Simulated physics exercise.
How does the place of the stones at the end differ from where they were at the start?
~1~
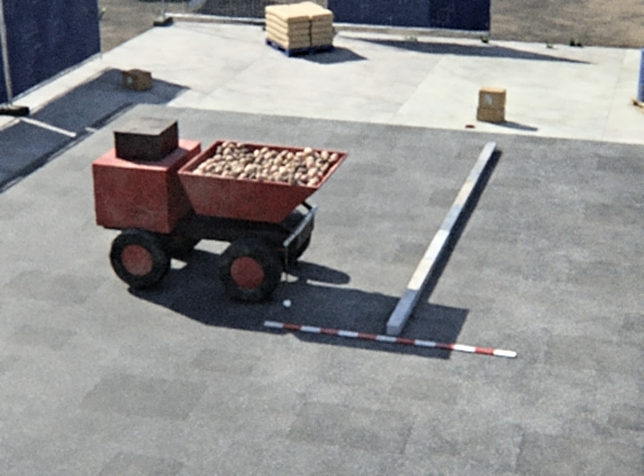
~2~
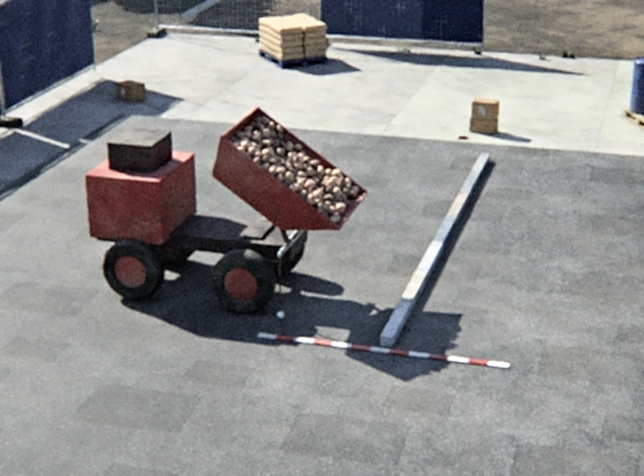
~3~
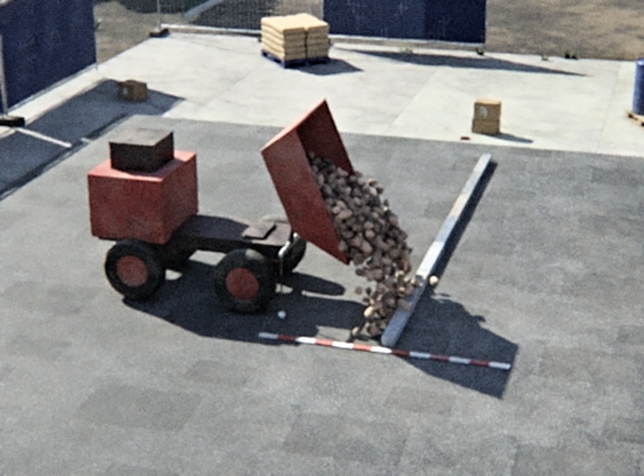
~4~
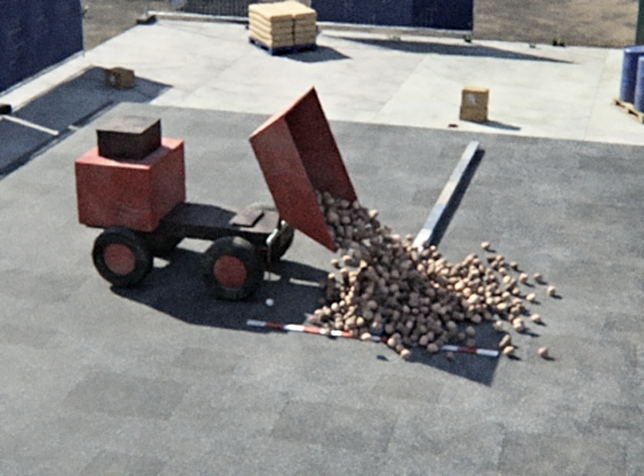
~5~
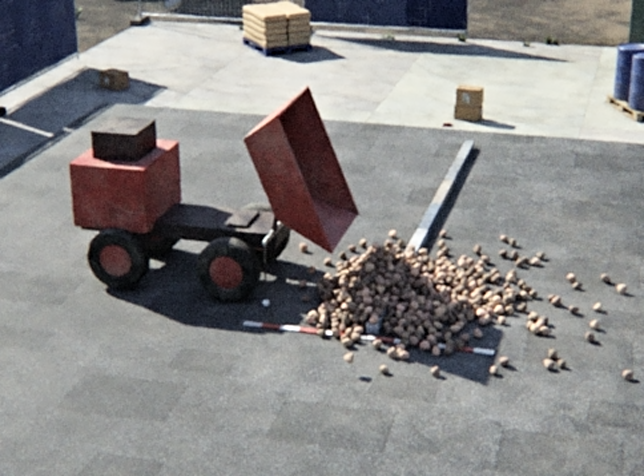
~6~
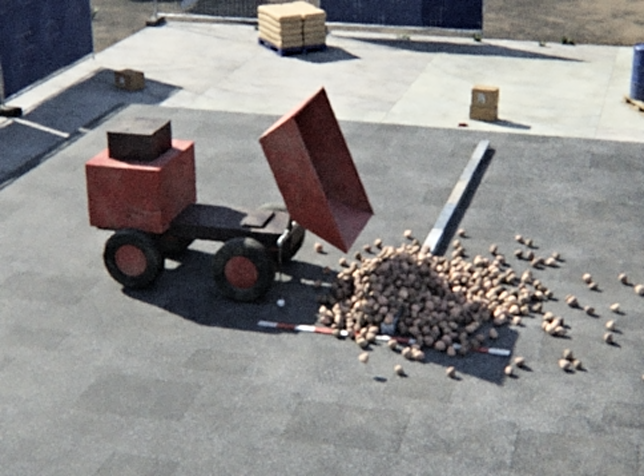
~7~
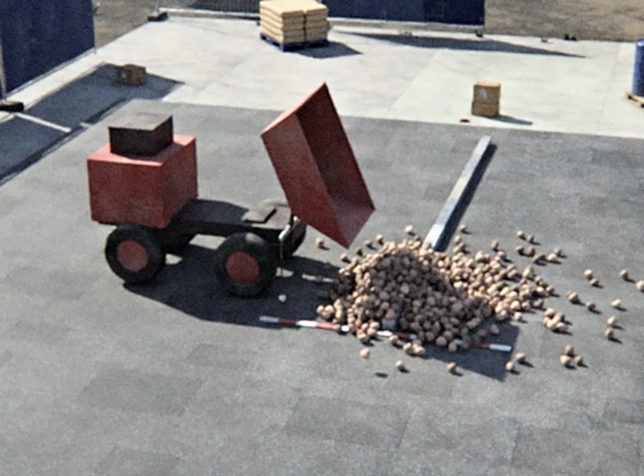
At the start the stones sit in the dumper's red skip. At the end they lie on the ground further right, heaped against and over the kerb, with some scattered beyond it.
